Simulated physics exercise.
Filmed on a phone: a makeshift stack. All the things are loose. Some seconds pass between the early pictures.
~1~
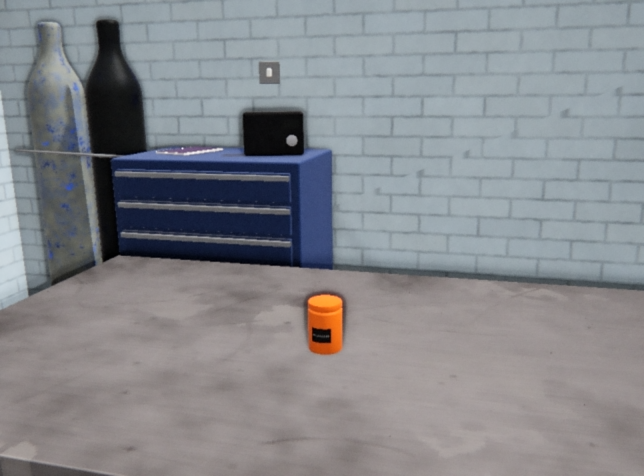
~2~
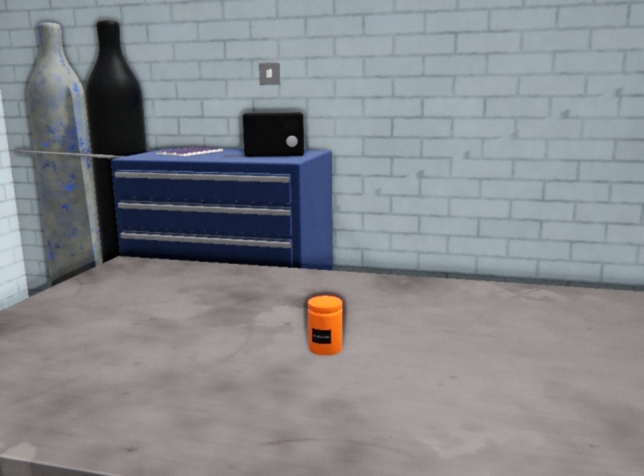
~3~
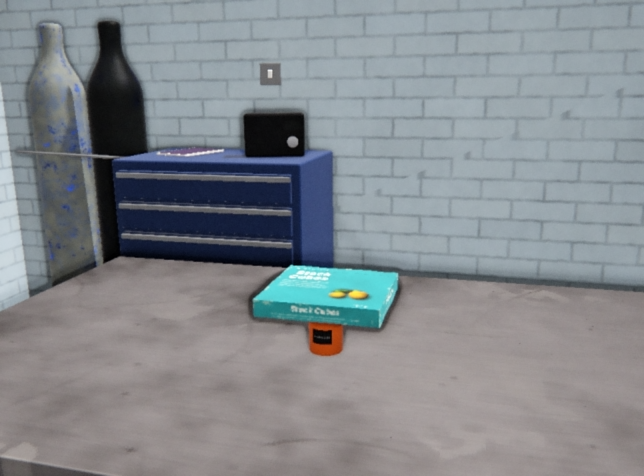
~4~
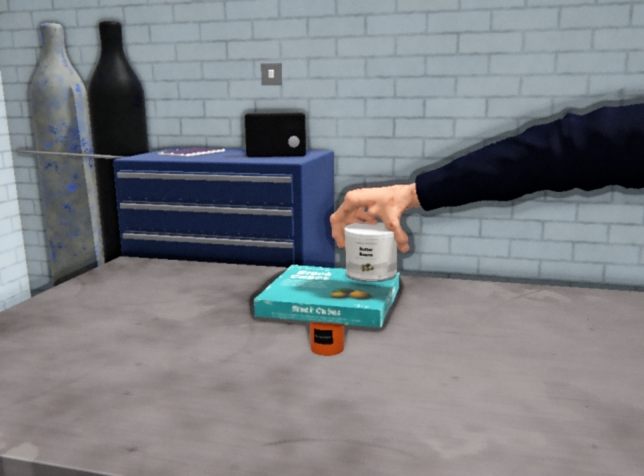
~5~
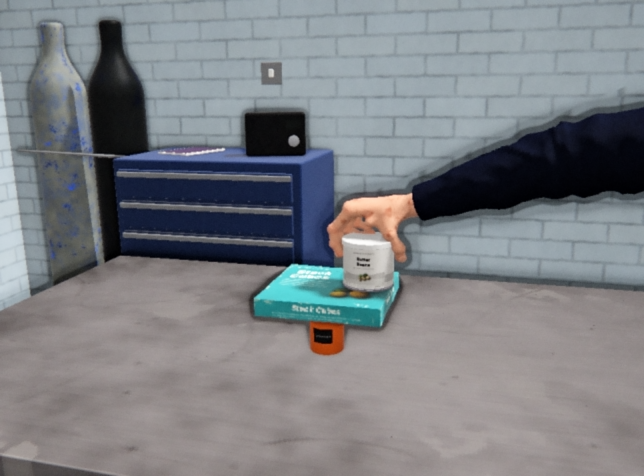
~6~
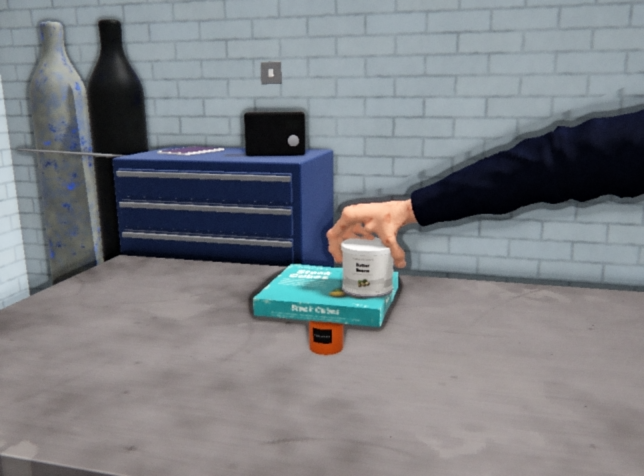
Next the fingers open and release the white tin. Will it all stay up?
As it turns out, it comes apart.
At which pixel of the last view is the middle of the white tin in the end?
Near (418, 344).
Then, 0.40 s past the last view, white tin now fallen; turquoise packet rocked 73° from its first pose.
Then, 0.50 s past the last view, turquoise packet on its side.
Finally, fallen, white tin; down or leaning hard in the stack, turquoise packet; orange jar still in place. Final places as the last picture's camera would see them, white tin near (418, 344). The stack gives way.
